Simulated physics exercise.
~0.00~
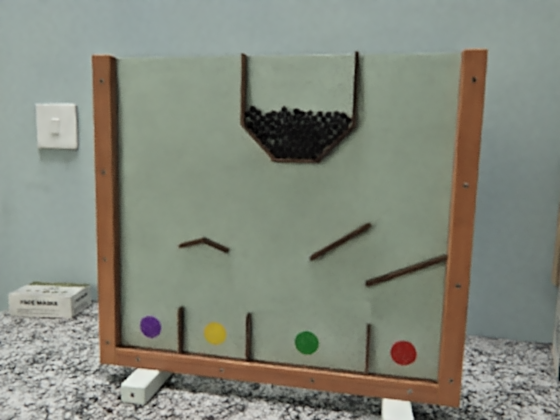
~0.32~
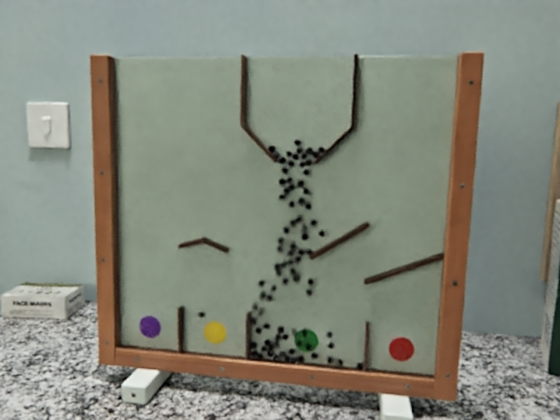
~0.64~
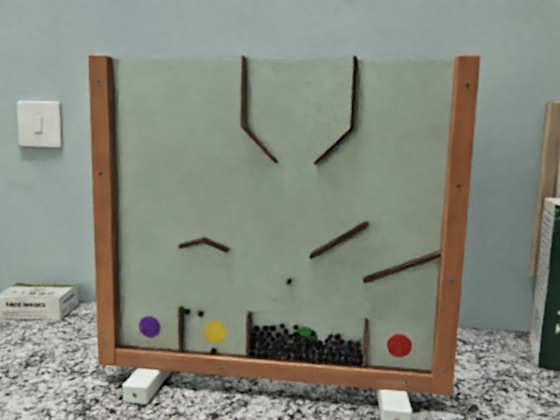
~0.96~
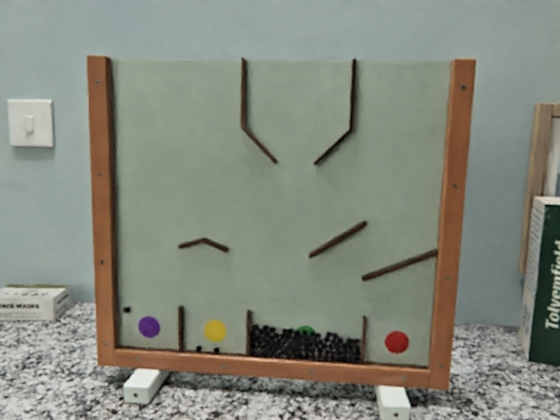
A mass of small black beads fills a hopper at the top of an upright, clear-faced panel framed in orange-brown wood, seen from the front on a speckled surface against a pale blue wall. Below are a peaked ledge, two slanted ledges and four bins dotted purple, yellow, green and red. The hopper opens and the beads pour down in a loose stream, mostly into the green bin. The view drifts slightly sideways as the hopper empties and a few strays bounce leftward. Finally, nearly all lie heaped in the green bin, with a few in yellow, one above purple and none in red.
